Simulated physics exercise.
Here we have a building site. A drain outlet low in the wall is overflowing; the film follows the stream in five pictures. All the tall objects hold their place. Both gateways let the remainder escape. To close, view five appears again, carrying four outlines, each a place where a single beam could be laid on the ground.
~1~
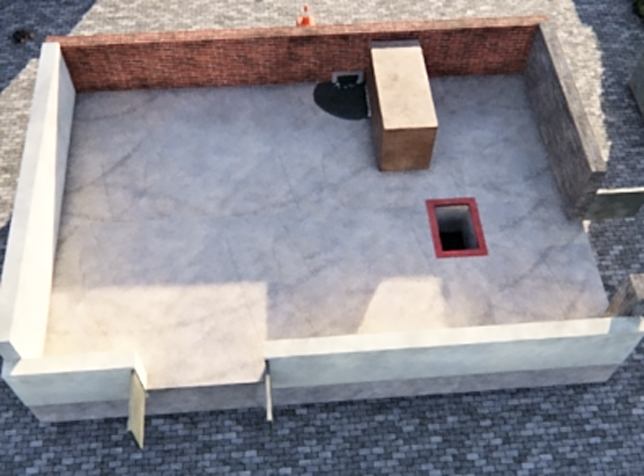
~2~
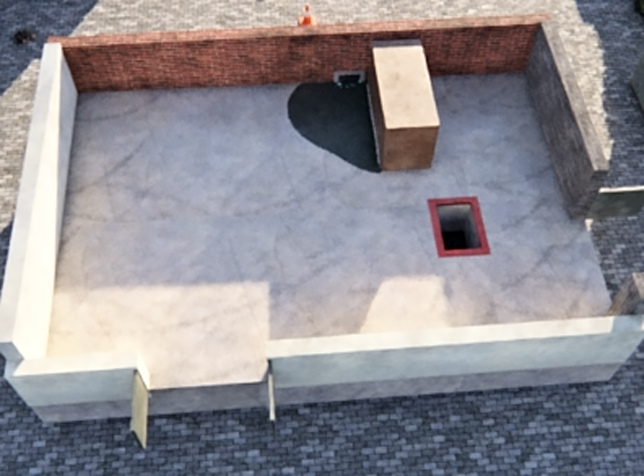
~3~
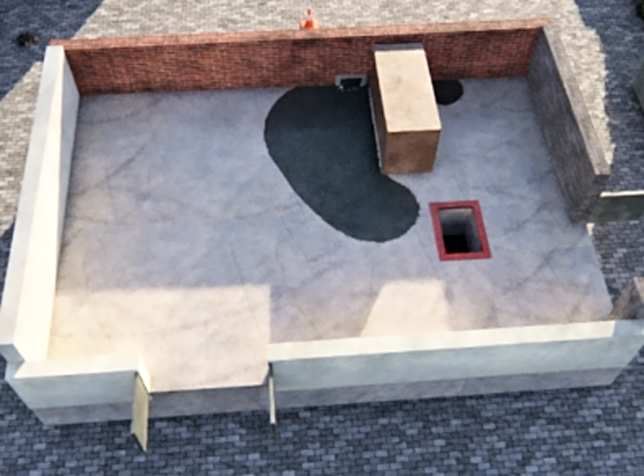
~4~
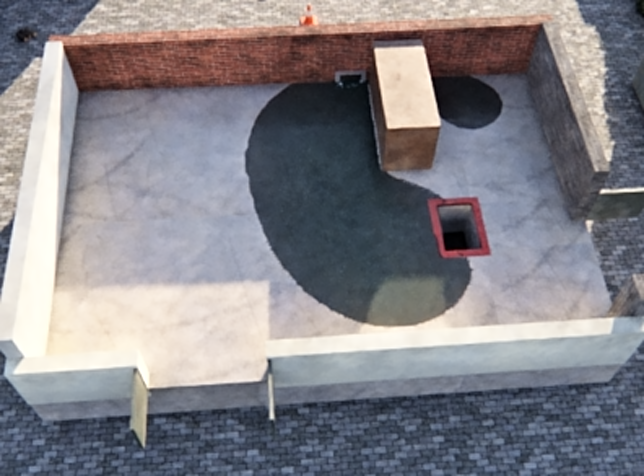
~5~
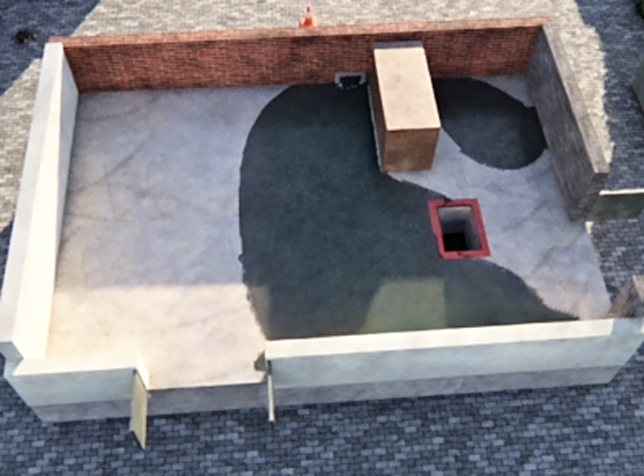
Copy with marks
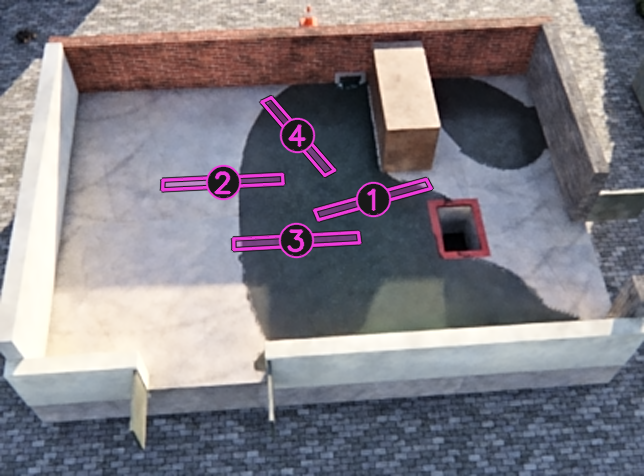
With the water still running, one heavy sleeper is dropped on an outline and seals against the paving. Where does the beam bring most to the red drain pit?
Place 3.
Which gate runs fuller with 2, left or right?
More leaves on the right.
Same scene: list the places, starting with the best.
The order is 3, 4, 2, 1.
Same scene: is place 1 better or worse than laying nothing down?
Worse.
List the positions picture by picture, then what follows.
The first frame shows outfall at (348, 77); red drain pit at (456, 227); open gate at (583, 268); open gate at (206, 370); front seen at (362, 112), 2 % of the ground wet; red drain pit still dry.
The second frame shows front seen at (357, 162), 6 % of the ground wet; red drain pit still dry.
The third frame shows front seen at (400, 231), 13 % of the ground wet; red drain pit still dry.
The fourth frame shows front seen at (440, 309), 25 % of the ground wet; red drain pit taking water.
In the fifth frame, 36 % of the ground is wet; red drain pit taking water.
On the marked copy, 1 from (316, 215) to (428, 183); 2 from (162, 184) to (282, 179); 3 from (233, 244) to (358, 237); 4 from (266, 99) to (329, 172).
If 1 is chosen, about 5 % of the stream goes into the red drain pit, about 95 % out by the gates.
If 2 is chosen, about 11 % of the stream goes into the red drain pit, about 88 % out by the gates.
If 3 is chosen, about 28 % of the stream goes into the red drain pit, about 71 % out by the gates.
If 4 is chosen, about 19 % of the stream goes into the red drain pit, about 80 % out by the gates.
